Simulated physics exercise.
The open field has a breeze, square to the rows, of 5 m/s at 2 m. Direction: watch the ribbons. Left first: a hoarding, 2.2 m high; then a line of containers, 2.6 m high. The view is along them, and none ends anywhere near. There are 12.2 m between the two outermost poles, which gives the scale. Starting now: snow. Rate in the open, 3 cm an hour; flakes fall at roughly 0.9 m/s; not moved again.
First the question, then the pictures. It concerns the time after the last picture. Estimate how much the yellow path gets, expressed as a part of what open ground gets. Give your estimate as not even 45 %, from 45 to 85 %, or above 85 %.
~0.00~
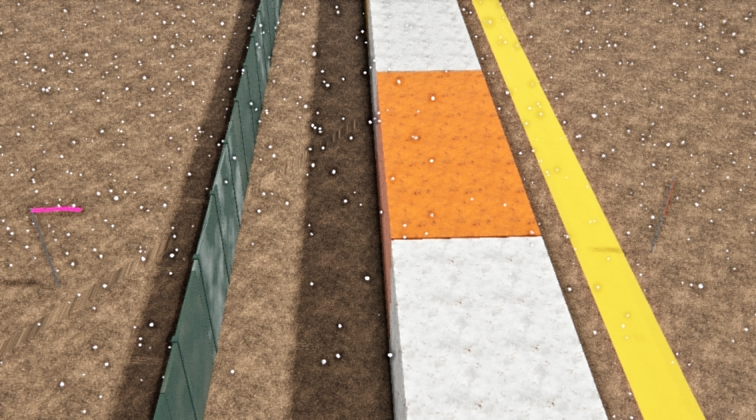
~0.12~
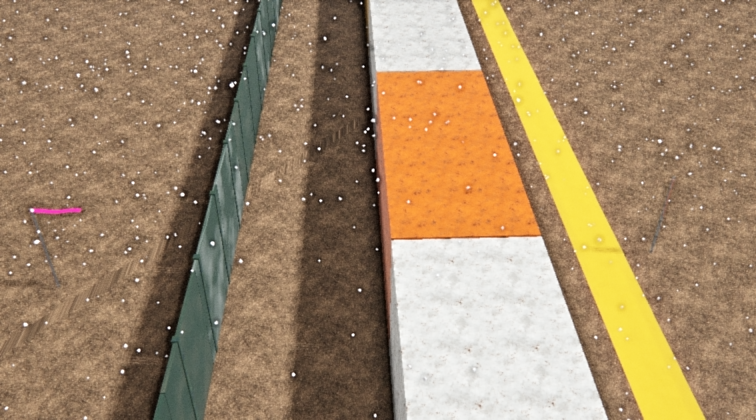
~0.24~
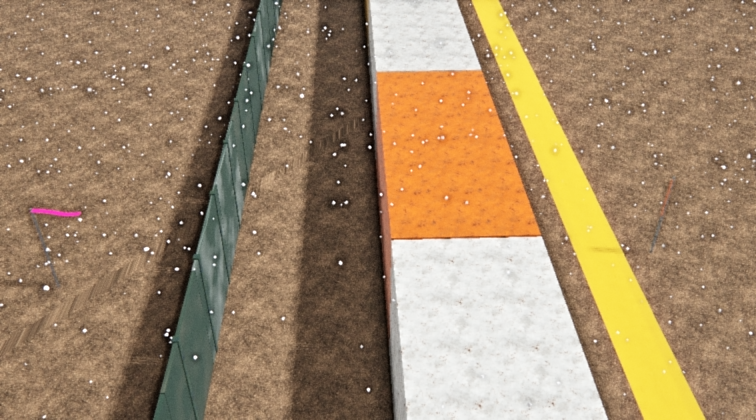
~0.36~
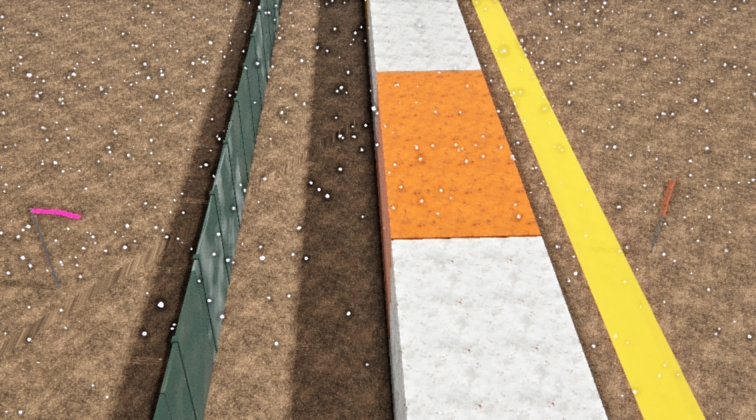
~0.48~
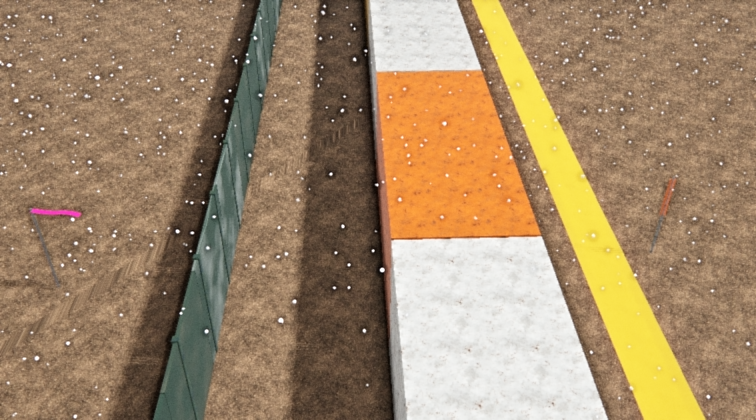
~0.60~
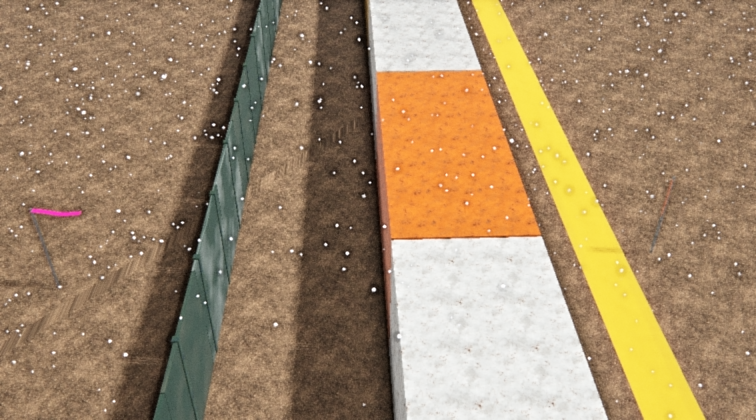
My estimate: Above 85 %.
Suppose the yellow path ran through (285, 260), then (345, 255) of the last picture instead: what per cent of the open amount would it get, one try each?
About 0 %, then 20 %.
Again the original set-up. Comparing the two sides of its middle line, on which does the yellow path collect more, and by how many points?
More goes to the left portion, roughly 15 points more.
In 10 minutes the yellow path collects 5 mm against 5 mm in the open.
In 30 minutes the yellow path collects 14 mm against 15 mm in the open.
In 60 minutes the yellow path collects 29 mm against 30 mm in the open, so the yellow path has 95 % of the open amount; the left half of it has 103 %, the right half 88 %.
